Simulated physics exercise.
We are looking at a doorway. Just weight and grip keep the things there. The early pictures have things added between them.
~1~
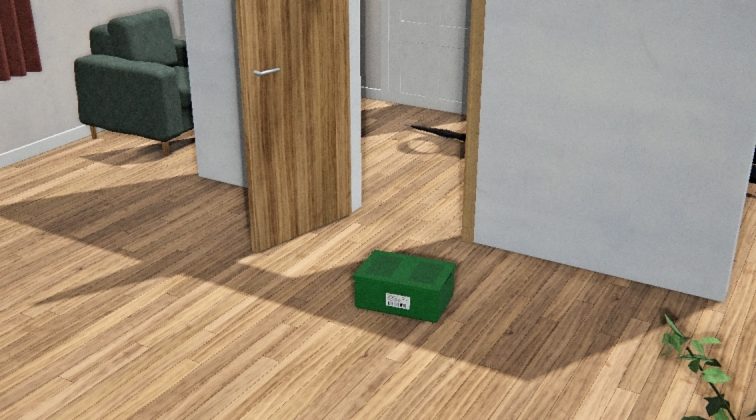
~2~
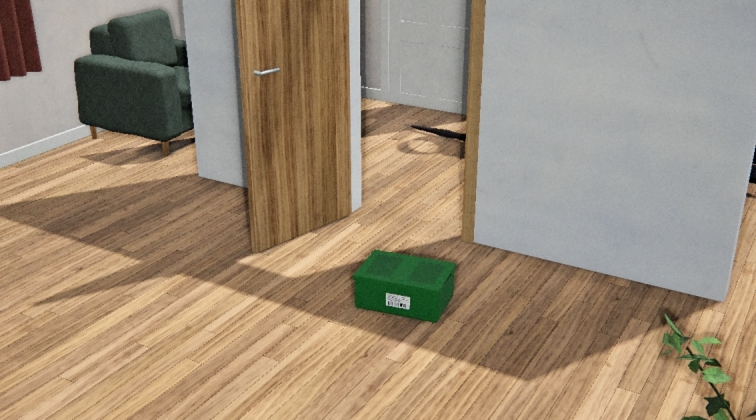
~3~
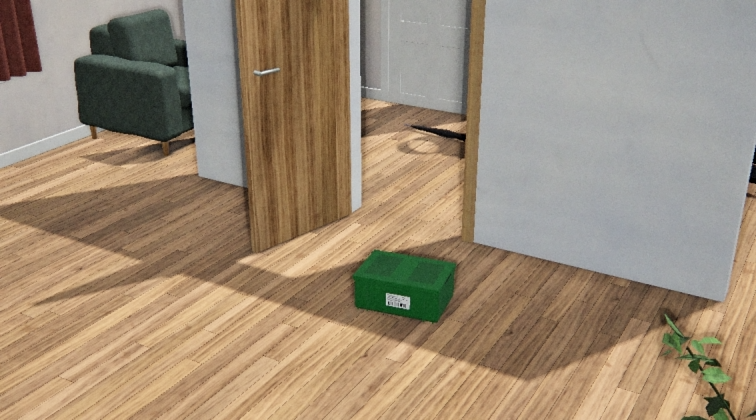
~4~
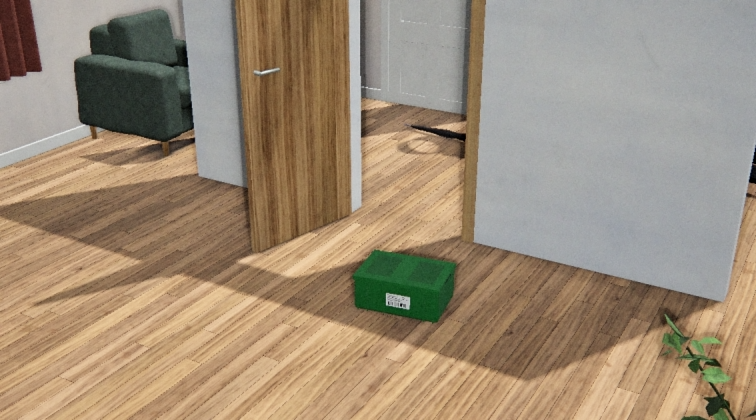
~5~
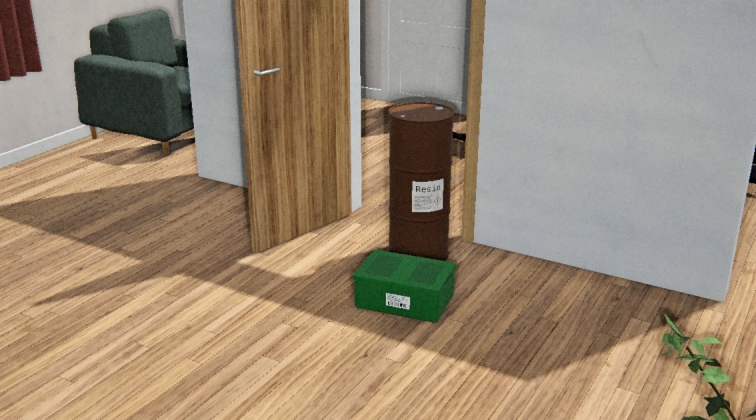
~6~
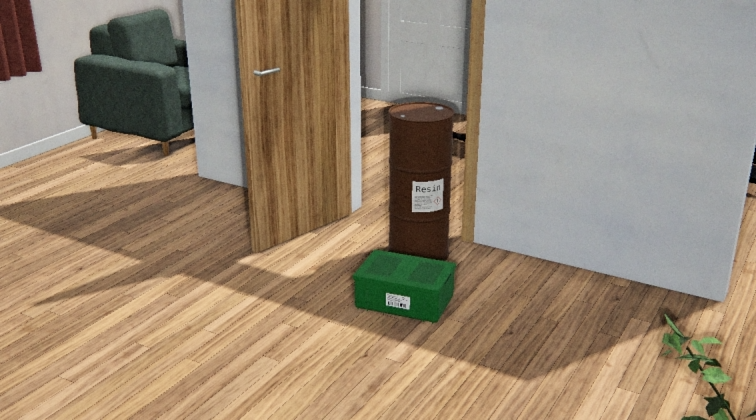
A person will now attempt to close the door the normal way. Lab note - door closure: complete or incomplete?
Incomplete.
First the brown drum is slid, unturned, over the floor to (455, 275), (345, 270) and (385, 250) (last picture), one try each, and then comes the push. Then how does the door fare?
Well, the first time the door completes its swing, the second time it halts partway, and the third time it halts partway.
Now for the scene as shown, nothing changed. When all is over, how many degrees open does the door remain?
It comes to about 35°.
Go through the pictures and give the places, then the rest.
Door wide open and still; green tote (405, 286), in the first picture.
Door wide open and still; green tote (405, 286), in the second picture.
Door wide open and still; green tote (405, 286), in the third picture.
Door wide open and still; green tote (405, 286), in the fourth picture.
Door wide open and still; green tote (405, 286), in the fifth picture.
Door wide open and still; brown drum (420, 185); green tote (405, 286), in the sixth picture.
Then, 0.70 s after the last picture, door 80° open.
Then, 1.10 s after the last picture, door 52° open.
At rest, door 35° open; both in place. Seen from the same camera at the end, brown drum near (429, 184).
